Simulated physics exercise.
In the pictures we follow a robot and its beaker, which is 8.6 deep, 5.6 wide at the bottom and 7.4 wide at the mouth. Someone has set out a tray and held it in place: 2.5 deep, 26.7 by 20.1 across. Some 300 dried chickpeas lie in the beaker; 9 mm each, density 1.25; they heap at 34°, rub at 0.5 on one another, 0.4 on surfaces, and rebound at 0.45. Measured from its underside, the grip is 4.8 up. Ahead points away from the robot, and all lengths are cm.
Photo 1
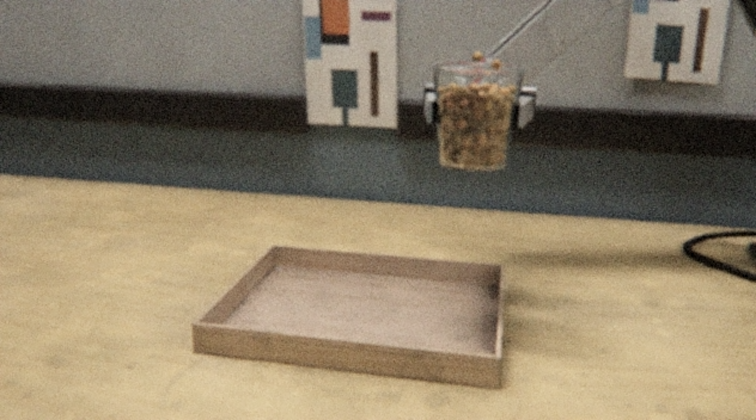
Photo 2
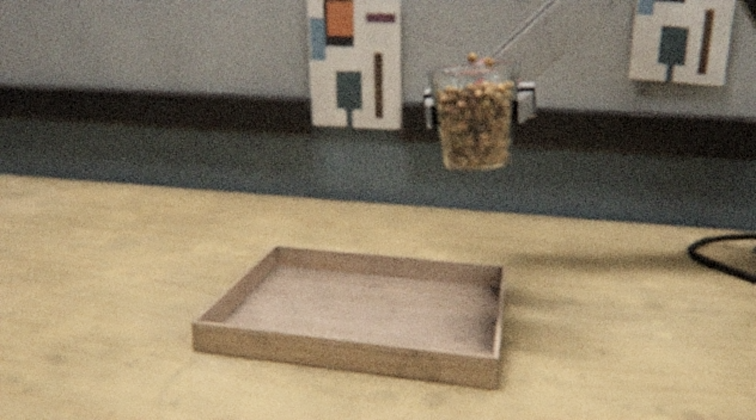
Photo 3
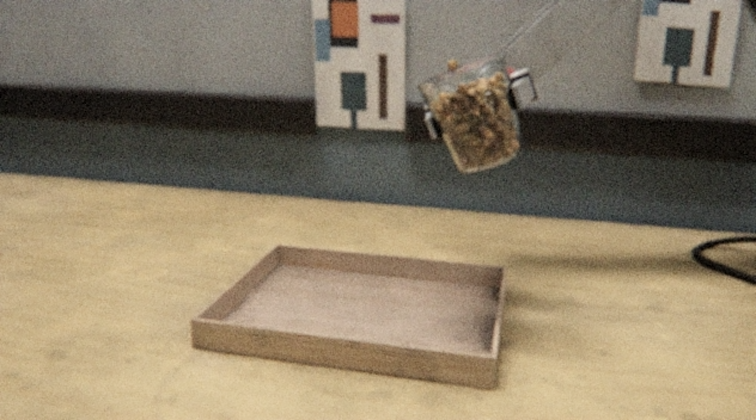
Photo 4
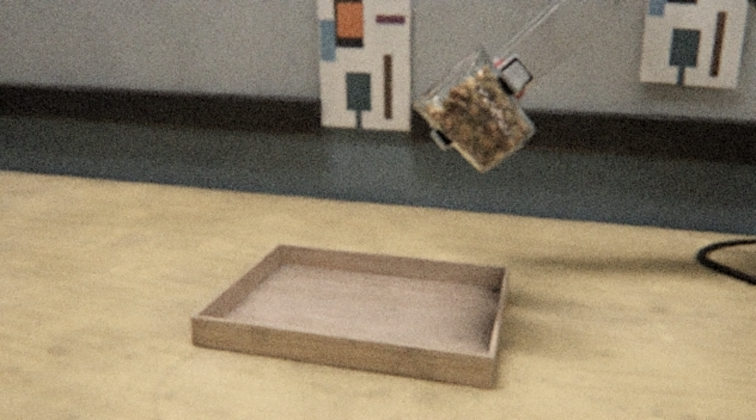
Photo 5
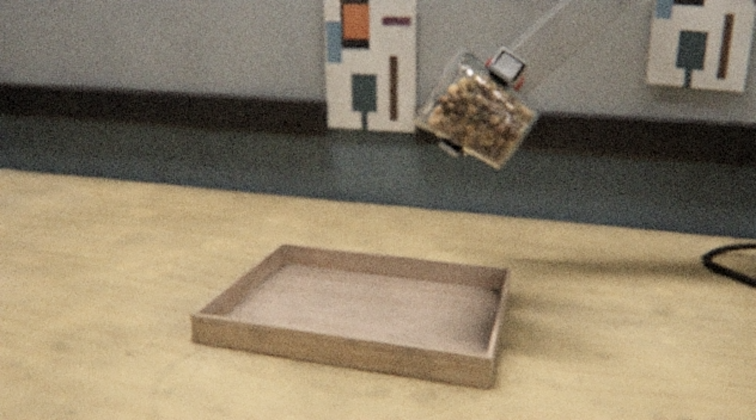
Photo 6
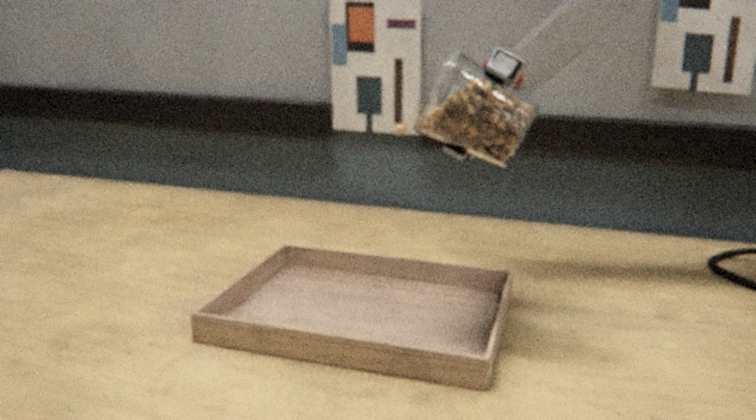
Above a wooden tray, a robot gripper steadily tilts a clear beaker of chickpeas leftward.
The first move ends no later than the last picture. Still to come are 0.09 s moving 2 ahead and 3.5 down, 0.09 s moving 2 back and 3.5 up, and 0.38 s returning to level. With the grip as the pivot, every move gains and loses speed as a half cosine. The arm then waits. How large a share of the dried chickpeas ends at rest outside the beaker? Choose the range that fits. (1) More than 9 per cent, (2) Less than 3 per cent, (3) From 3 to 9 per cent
Option 3: From 3 to 9 per cent.
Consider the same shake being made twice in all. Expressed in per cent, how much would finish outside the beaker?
It would then be around 15 per cent.
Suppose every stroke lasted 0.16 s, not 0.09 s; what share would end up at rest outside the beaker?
0 %.
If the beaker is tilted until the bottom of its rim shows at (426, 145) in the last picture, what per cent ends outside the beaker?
The share is around 30 %.
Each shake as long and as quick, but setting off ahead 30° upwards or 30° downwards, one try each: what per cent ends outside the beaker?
I'd say close to 70 percent for the first and close to 20 percent for the second.
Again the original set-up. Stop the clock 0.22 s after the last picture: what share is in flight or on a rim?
Some 3 percent.
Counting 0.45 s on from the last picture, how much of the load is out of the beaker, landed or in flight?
About 5 per cent so far.
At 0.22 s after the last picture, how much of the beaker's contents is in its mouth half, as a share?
About 50 percent.
Then, 0.22 s later, tilted 63° forward, highest piece 24 above the table; 293 in the beaker, 1 in the tray, 10 in flight or on a rim.
Then, 0.45 s later, tilted 13° forward, highest piece 25 above the table; 286 in the beaker, 16 in the tray, 2 in flight or on a rim.
Then, 0.76 s later, level, highest piece 25 above the table; 286 in the beaker, 18 in the tray.
Then, 1.81 s later, level, highest piece 25 above the table; 286 in the beaker, 18 in the tray.
At rest, 286 in the beaker, 18 in the tray. That is 6 % outside the beaker.
